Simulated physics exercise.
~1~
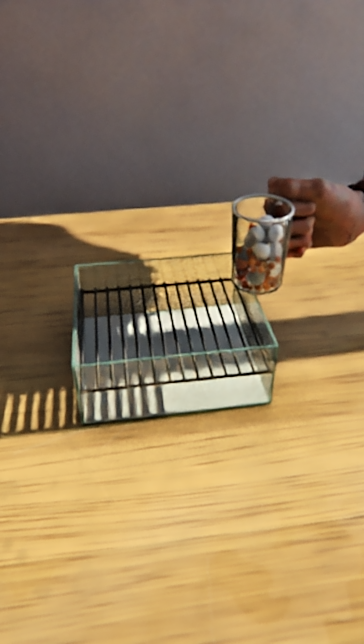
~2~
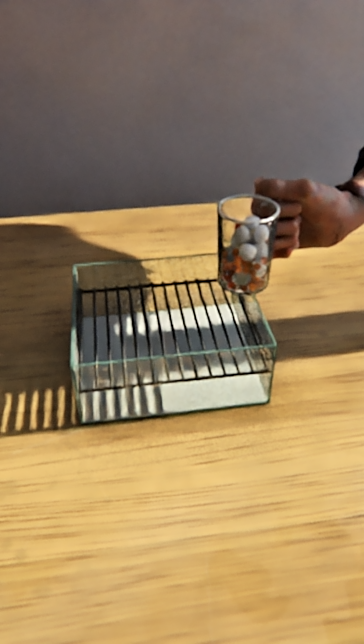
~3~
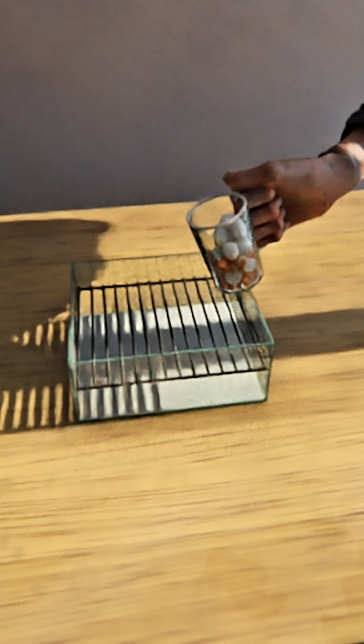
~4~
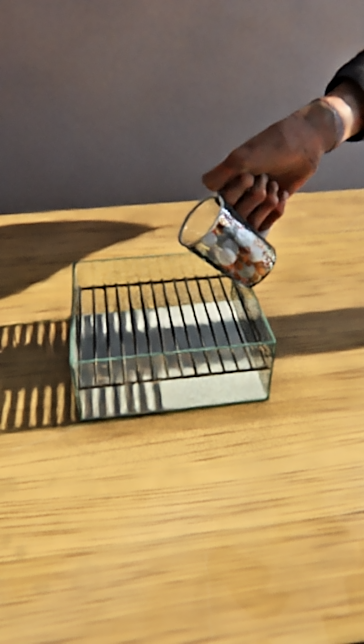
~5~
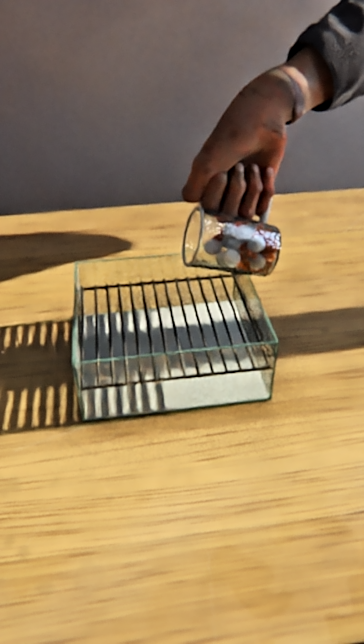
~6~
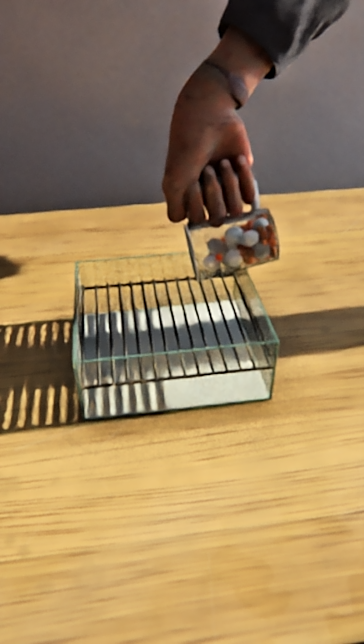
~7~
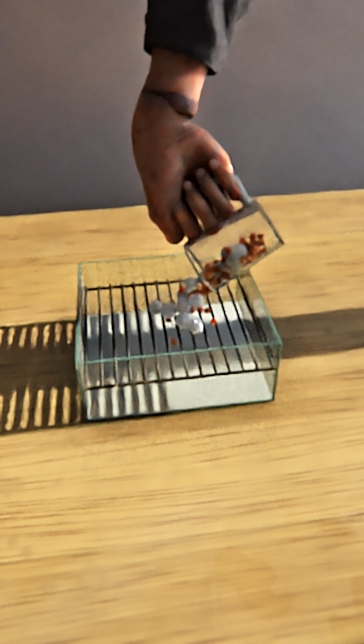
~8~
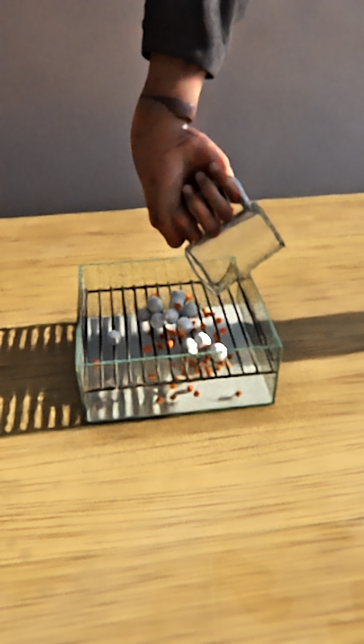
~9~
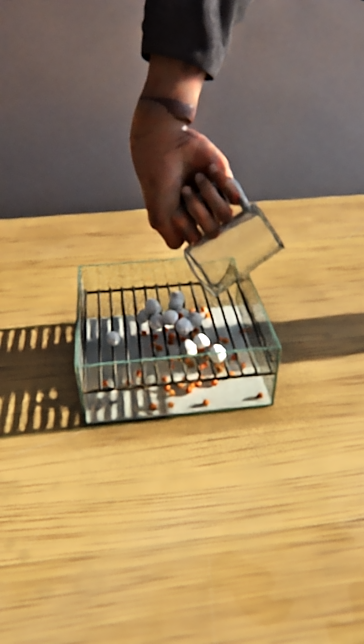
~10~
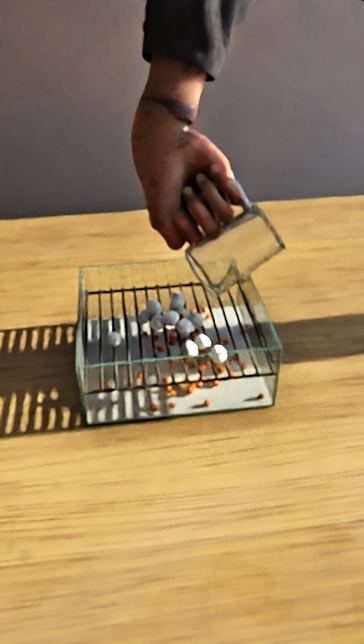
The clip opens on a hand holding a clear cup of small orange and larger white balls beside a glass box topped with a rack of dark wires, on a wooden table. The hand moves left over the rack and leans the cup until it lies on its side, the balls still inside. It then tips the cup further, mouth down, and the balls tumble out onto the wires. Most orange ones drop through to the bottom of the box, while the white ones stay on top. The hand finally holds the emptied cup still above them.
